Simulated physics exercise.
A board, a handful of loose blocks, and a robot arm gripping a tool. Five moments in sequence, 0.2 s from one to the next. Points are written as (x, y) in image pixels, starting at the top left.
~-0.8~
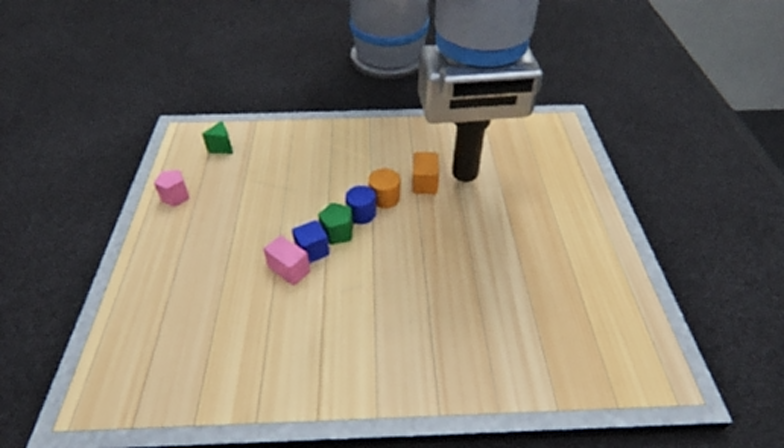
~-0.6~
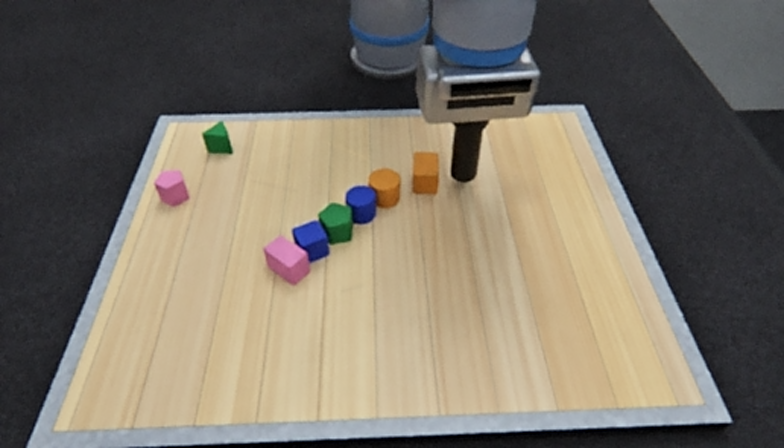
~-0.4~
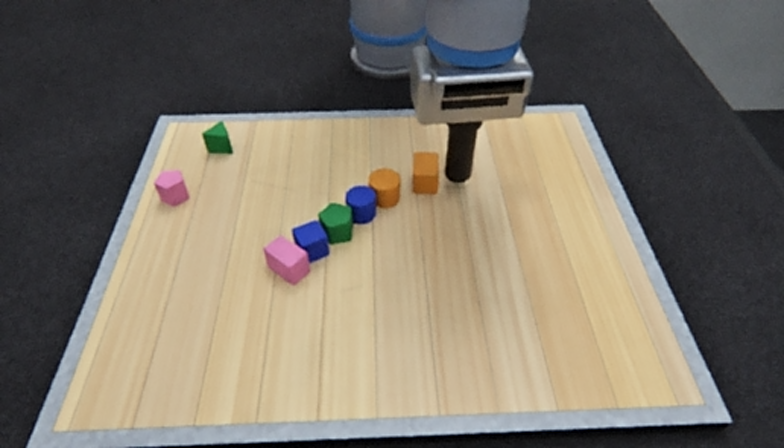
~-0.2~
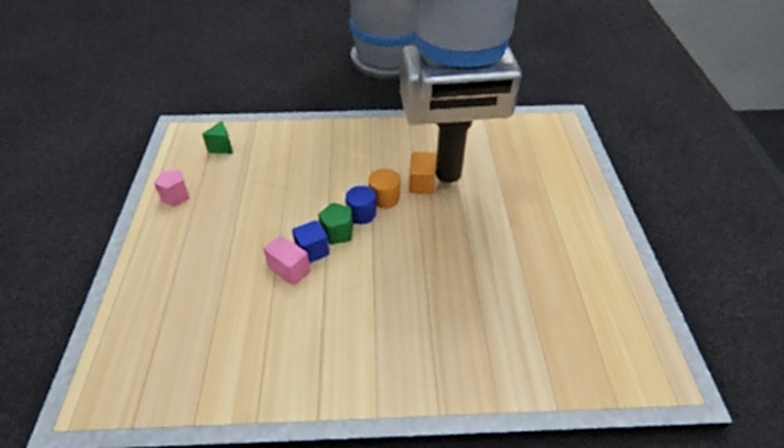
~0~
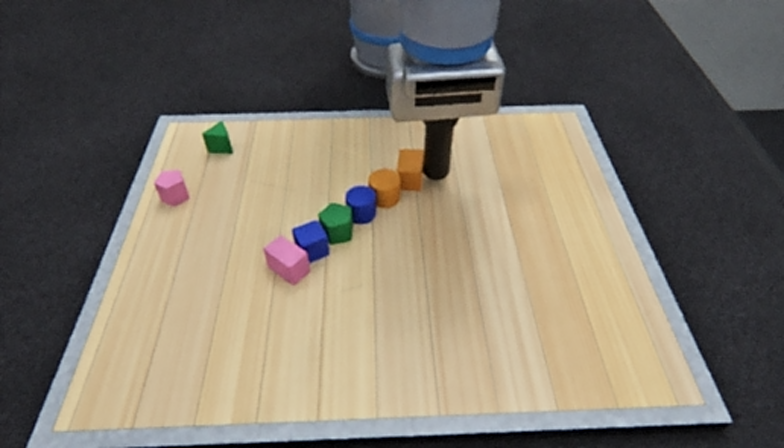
A robot arm with a dark tool moving slightly left and nudging an orange block closer to a diagonal row of blocks.
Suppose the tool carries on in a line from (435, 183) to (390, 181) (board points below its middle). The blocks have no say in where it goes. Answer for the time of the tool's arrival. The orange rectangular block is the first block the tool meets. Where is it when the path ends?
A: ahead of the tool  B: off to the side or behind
Choice A: Ahead of the tool.
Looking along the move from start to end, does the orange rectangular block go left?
No, I don't think so.
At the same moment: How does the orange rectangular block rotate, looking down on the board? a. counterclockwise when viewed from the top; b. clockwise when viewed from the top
I choose b.
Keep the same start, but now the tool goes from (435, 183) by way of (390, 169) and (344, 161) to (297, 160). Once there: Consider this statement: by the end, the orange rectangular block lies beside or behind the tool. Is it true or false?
False.
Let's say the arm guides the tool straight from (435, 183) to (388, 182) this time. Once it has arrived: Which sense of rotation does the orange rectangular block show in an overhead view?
Seen from above, its turn is clockwise.
The first path, step by step. Halfway along, tool (413, 172); orange rectangular block (389, 156), turned 15° clockwise.
At the end, tool (390, 171); blue circle (358, 198); orange circle (378, 181); orange rectangular block (369, 152), turned 40° clockwise.
